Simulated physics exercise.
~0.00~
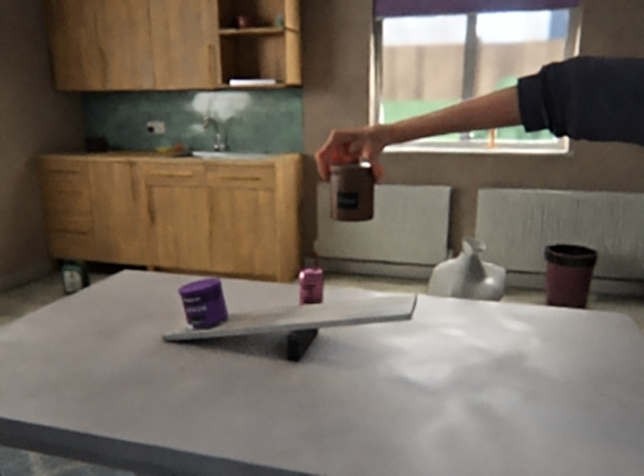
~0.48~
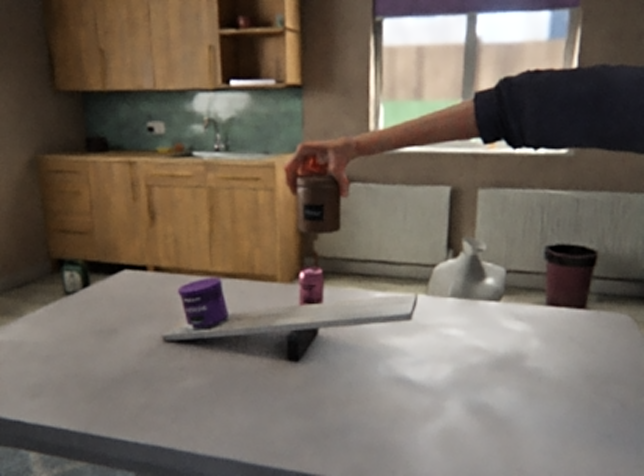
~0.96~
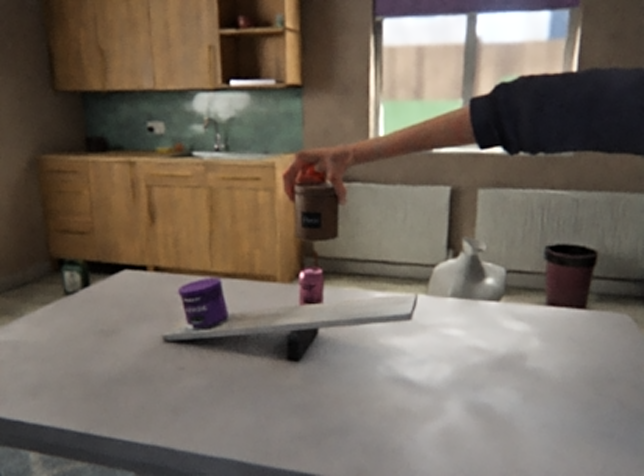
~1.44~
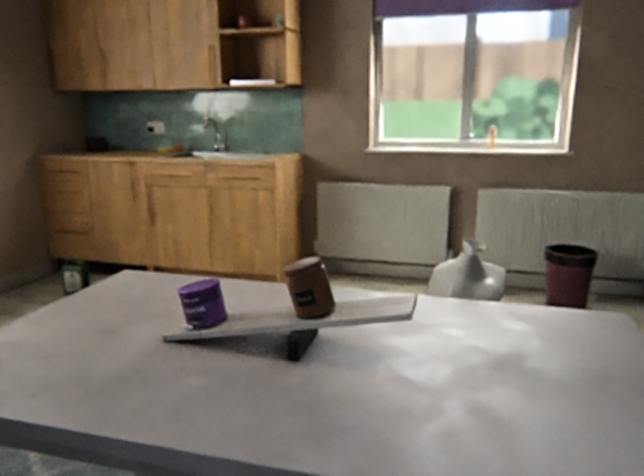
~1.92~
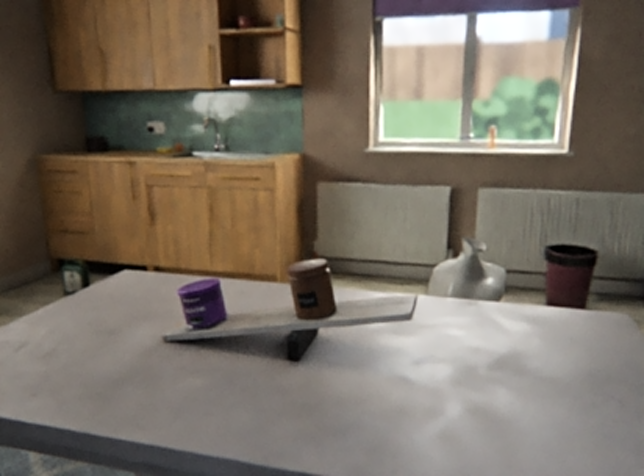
In a kitchen with wooden cabinets and a window, a pale plank rests tilted across a small dark block on a table, its left end low. A purple tub sits on the left part of the plank, and a pink can is visible near the middle. A hand reaching in from the right holds a brown jar above the plank, moves it left, then lowers it slightly. The hand lets go and withdraws, leaving the jar on the plank, where it hides the can from view. The jar ends up leaning but still standing, the tub stays put, and the plank keeps its original tilt.
